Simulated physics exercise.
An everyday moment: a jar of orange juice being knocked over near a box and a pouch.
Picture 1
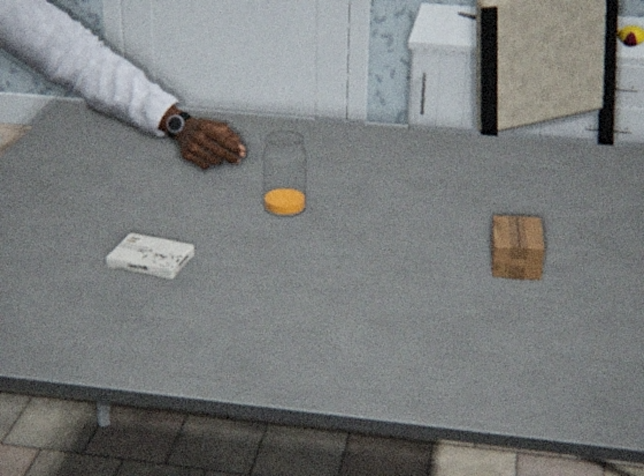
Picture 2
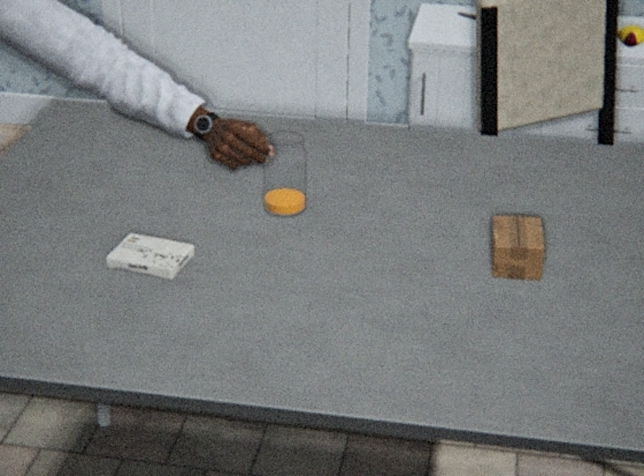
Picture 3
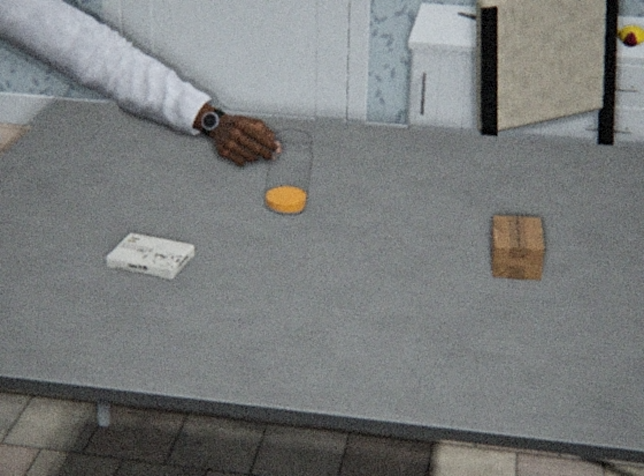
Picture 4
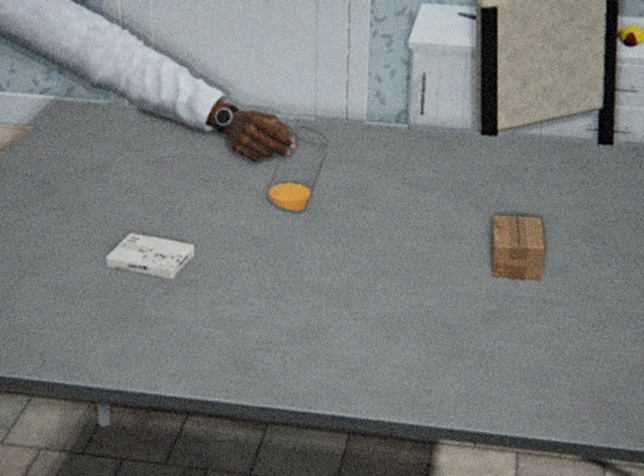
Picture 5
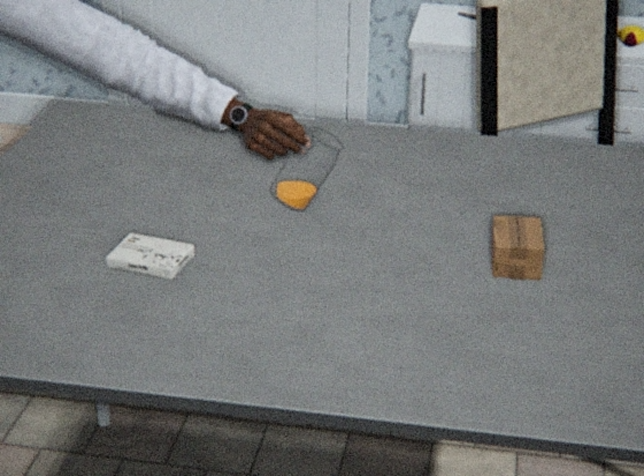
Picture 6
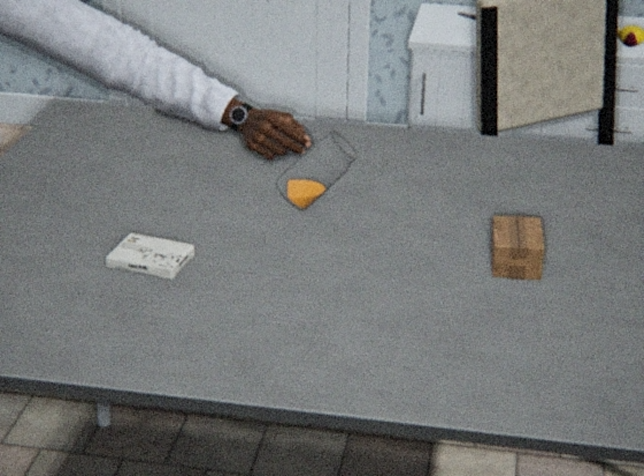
The video shows a hand reaching from the left and pushing a clear jar holding a little orange liquid on a gray table, tilting it steadily rightward, while a small white item and a brown box stay still.
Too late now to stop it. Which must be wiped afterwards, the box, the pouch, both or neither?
You'll find the box is missed by the spill, and the pouch is missed by the spill.
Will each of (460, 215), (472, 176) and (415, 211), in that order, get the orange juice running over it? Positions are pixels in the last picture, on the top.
Looks like the first is covered, the second safe and the third covered.
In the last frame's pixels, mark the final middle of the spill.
(467, 211).
Soon after, the puddle covers about as much as a saucer; the box is dry; the pouch is dry.
In the end, the puddle covers about as much as a saucer; the box is dry; the pouch is dry.
